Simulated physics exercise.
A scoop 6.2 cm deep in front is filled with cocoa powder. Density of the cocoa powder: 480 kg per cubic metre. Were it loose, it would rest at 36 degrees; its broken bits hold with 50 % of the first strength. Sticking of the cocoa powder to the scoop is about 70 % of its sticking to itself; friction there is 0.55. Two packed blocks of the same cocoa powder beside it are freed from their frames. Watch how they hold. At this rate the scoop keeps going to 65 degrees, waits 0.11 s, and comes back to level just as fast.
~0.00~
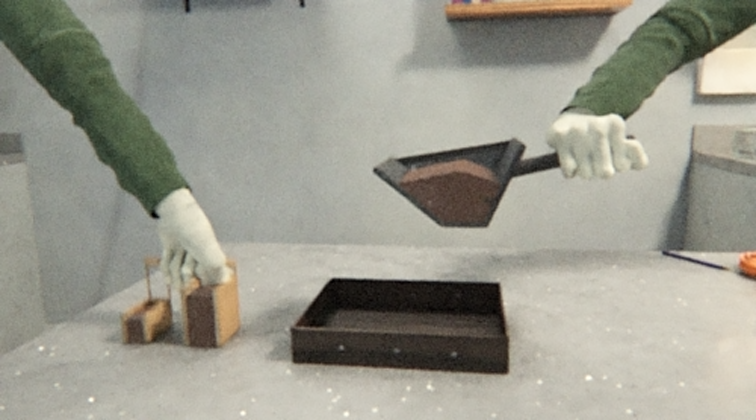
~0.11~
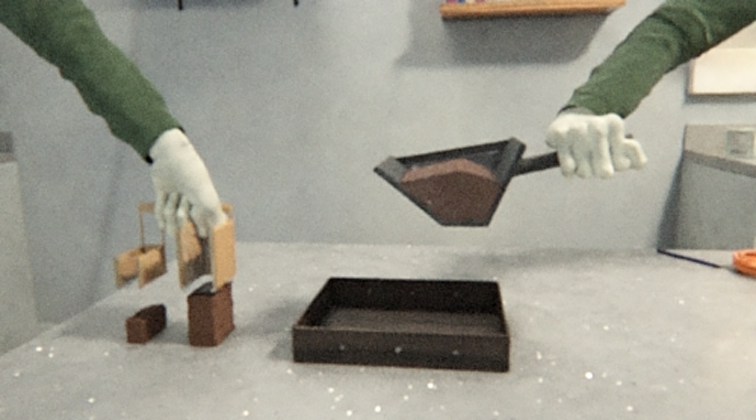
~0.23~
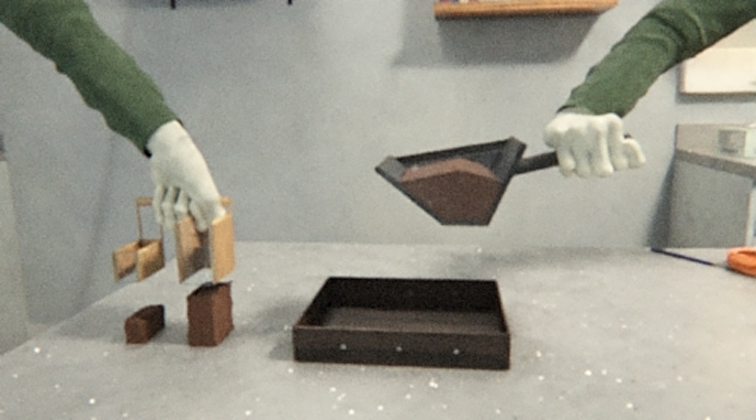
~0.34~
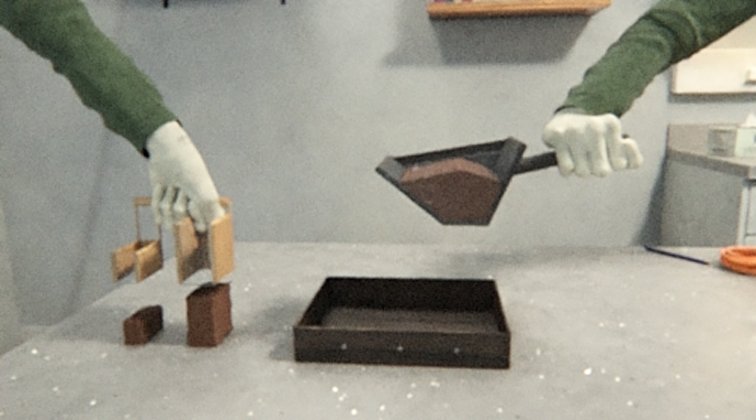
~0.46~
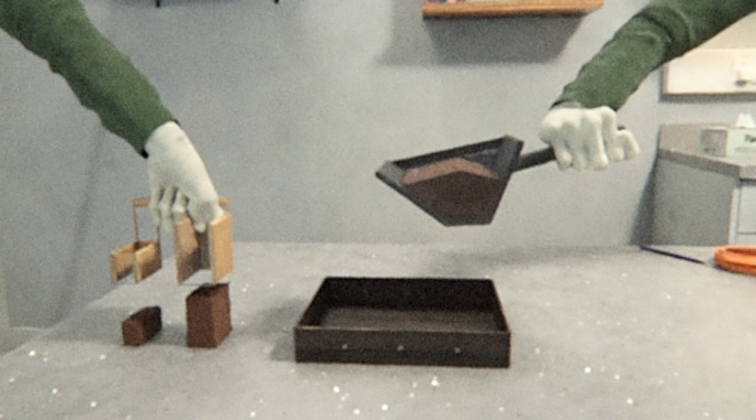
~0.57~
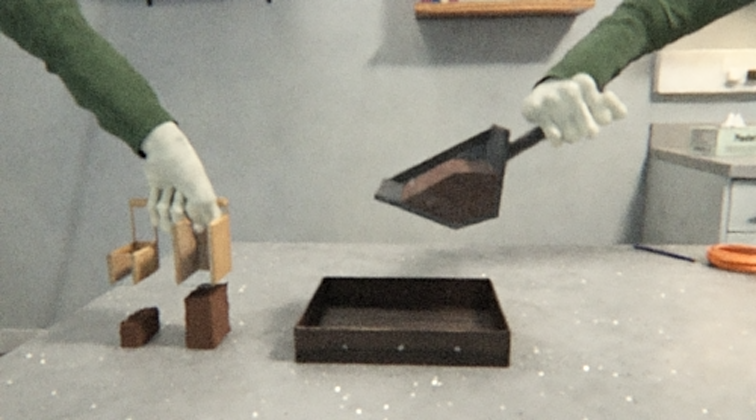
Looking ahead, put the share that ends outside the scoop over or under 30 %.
Lab note: Result beneath 30 percent.
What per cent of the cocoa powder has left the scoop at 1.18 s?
Roughly 0 percent.
After 0.85 s, the scoop is at 61 degrees and 0 % has left it.
After 1.18 s, the scoop is at 57 degrees and 0 % has left it.
After 1.51 s, the scoop is at 7 degrees and 0 % has left it.
After 1.85 s, the scoop is at 0 degrees and 0 % has left it.
After 1.96 s, at the end, the scoop is at 0 degrees and 0 % has left it.
